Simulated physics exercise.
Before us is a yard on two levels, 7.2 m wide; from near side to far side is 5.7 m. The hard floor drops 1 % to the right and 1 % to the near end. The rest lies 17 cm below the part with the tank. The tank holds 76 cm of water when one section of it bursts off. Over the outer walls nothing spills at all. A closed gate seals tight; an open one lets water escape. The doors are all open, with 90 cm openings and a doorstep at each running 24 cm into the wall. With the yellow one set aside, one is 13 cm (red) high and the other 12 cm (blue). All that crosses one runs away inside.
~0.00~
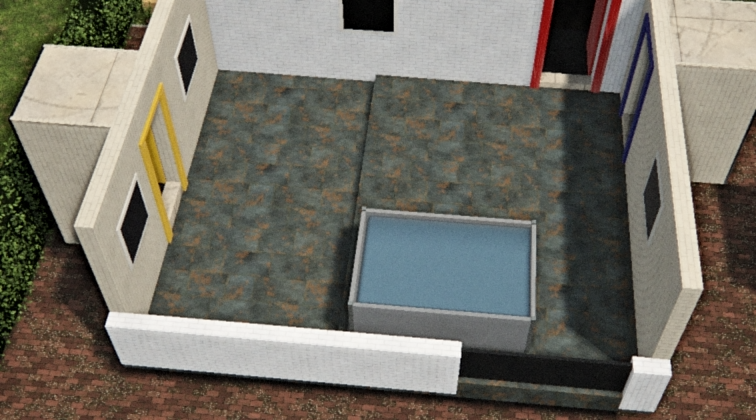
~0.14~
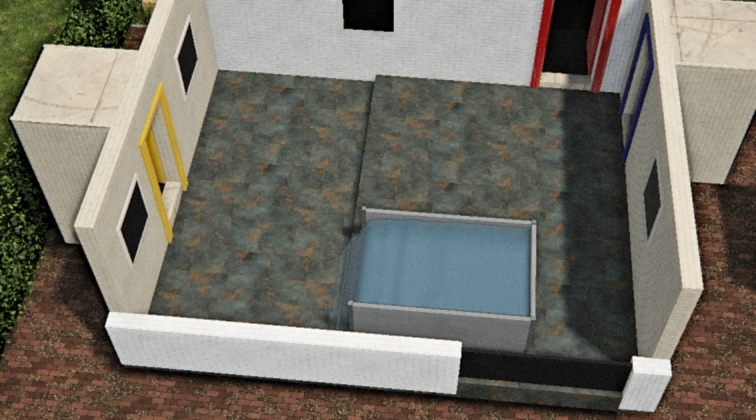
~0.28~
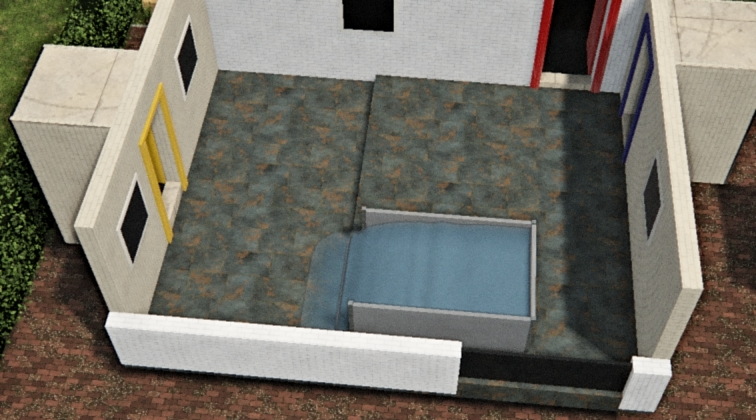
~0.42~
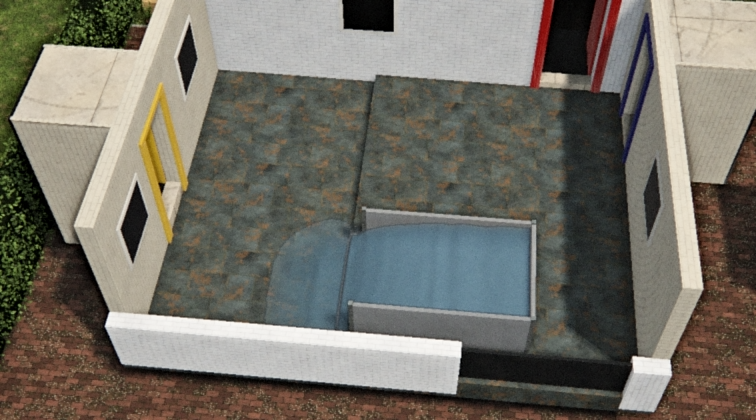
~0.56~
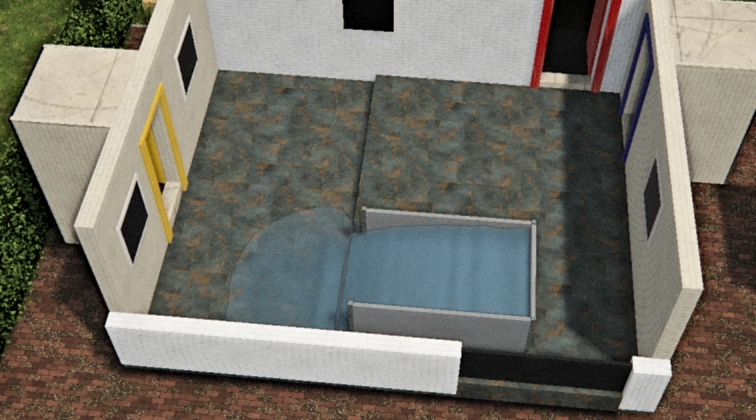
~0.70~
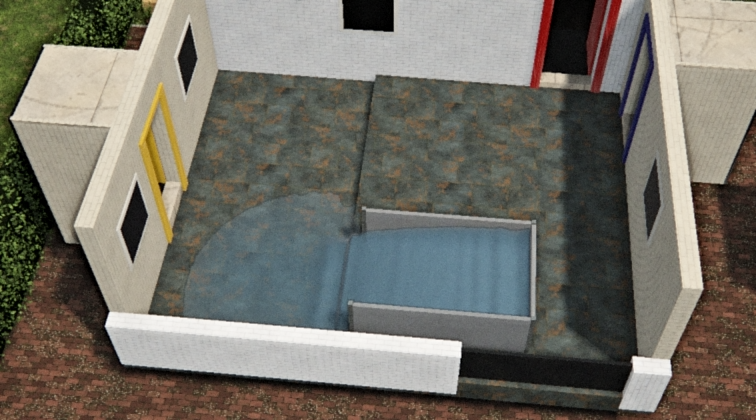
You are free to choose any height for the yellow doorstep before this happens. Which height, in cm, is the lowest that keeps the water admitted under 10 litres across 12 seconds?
Close to 30 cm.
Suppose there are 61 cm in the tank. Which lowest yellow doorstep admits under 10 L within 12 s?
Step height: Approx. 24 cm.
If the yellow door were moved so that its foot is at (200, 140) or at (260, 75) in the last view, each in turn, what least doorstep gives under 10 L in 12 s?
About 16 cm, then about 26 cm.
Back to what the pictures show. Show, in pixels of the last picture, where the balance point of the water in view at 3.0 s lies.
(279, 255).
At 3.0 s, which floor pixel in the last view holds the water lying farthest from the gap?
(218, 74).
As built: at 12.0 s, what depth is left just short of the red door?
About 0.5 centimetres deep.
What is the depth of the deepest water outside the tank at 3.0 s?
Up to some 37 centimetres, I'd say.
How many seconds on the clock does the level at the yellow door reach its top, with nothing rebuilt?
Near 2.4 seconds.
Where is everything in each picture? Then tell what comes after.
The tank at (445, 265) is whole and still, 76 cm deep; the yellow door at (166, 172) is dry, in the first frame.
Water pours out at (360, 276) and has run 0.3 m, to a hidden place; about 12 cm deep outside, 76 cm at the back, in the second frame.
The front is at (305, 322), 0.8 m from the gap at (361, 279); 1.4 m2 of floor is wet, 76 cm left at the back, in the third frame.
The gap is at (361, 280), the front 1.3 m out at (270, 315); the back of the tank holds 76 cm, in the fourth frame.
Water pours out at (361, 281) and has run 1.9 m, to (233, 298); about 9 cm deep outside, 76 cm at the back, in the fifth frame.
The gap is at (361, 281), the front 2.6 m out at (190, 294); the back of the tank holds 68 cm; the yellow door at (166, 172), 3.4 m from the gap, is still 0.8 m from the nearest water, in the sixth frame.
After 1.4 s water covers 30 % of the floor, deepest (48 cm) near (155, 333); 23 cm at the yellow door, 0 litres in over its 23 cm doorstep.
After 3.0 s water covers 35 % of the floor, deepest (37 cm) near (140, 343); 30 cm at the yellow door, 41 litres in over its 23 cm doorstep.
After 12.0 s water covers 70 % of the floor, deepest (22 cm) near (140, 343); 16 cm at the yellow door, 49 litres in over its 23 cm doorstep.
At the yellow door as built, the water arrived by 1.0 s and peaked near 35 cm at 2.4 s.
Run again over the same 12 s with other heights there, 30 litres in over 25.5 cm, 2 litres over 34 cm. The limit of 10 litres is kept from about 30 cm up.
